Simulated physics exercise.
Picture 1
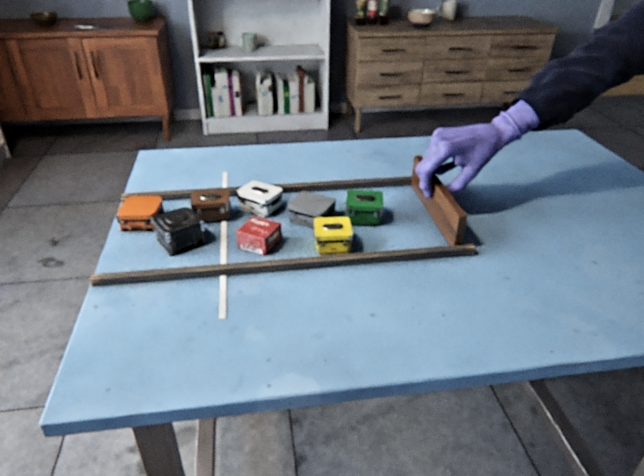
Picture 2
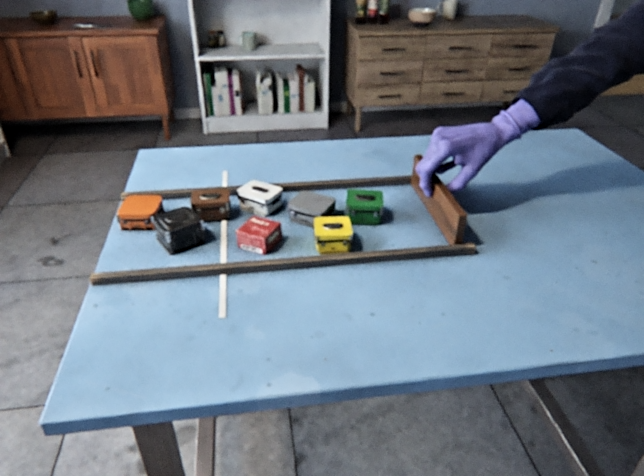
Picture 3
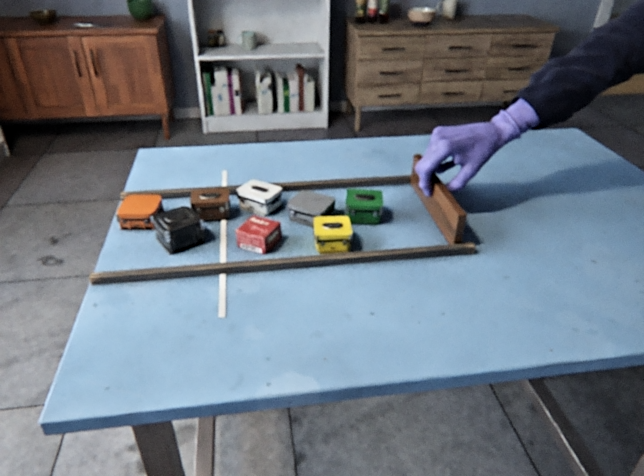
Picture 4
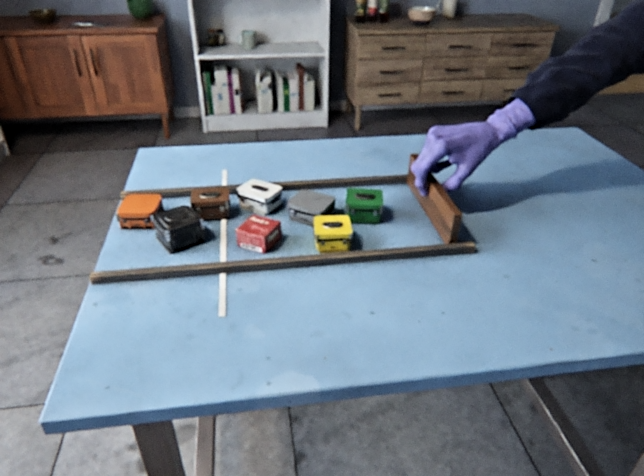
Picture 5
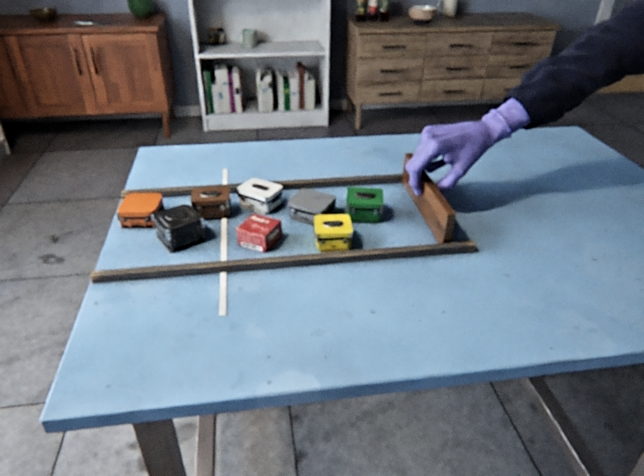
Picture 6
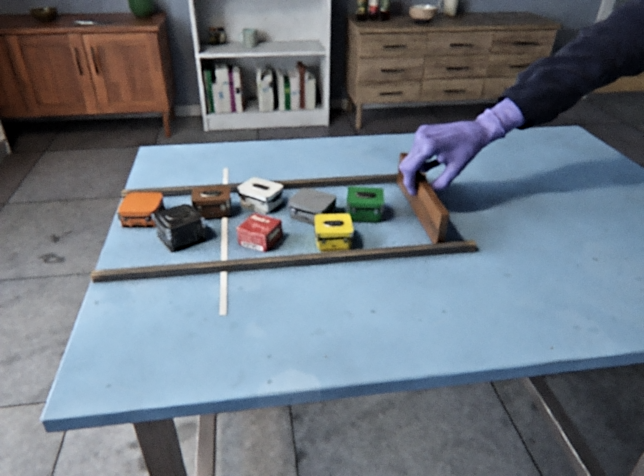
A purple-gloved hand held a wooden board upright between two rails on a blue table, then slid it slightly left toward eight small colourful cases, which stayed still around a pale strip.
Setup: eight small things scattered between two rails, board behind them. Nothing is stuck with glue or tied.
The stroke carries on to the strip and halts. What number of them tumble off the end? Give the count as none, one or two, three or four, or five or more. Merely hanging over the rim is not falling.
The count is none.
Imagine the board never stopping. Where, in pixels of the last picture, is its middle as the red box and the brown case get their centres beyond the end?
Red box: (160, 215); brown case: (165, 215).
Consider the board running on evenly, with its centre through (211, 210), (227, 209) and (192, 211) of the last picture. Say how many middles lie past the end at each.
First 0, then 0, then 2.
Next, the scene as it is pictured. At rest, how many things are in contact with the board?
3 in contact.
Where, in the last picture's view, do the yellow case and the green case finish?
In the last picture the yellow case sits around (205, 243) and the green case around (205, 217).
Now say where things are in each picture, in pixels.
The first frame shows orange case (142, 214); black case (179, 230); brown case (212, 206); board (436, 199); tape (224, 229).
The second frame shows black case (179, 230); red box (260, 235).
The third frame shows brown case (211, 205); white case (260, 198).
The fourth frame shows orange case (142, 212); board (431, 197).
The fifth frame shows black case (179, 227); yellow case (333, 234).
The sixth frame shows orange case (143, 211); black case (180, 227); brown case (212, 203); board (420, 196); tape (225, 226).
A little later, none off yet; orange case at rest near (143, 211); black case at rest near (180, 227); brown case at rest near (212, 203).
When it is over, the number that fall off is zero.
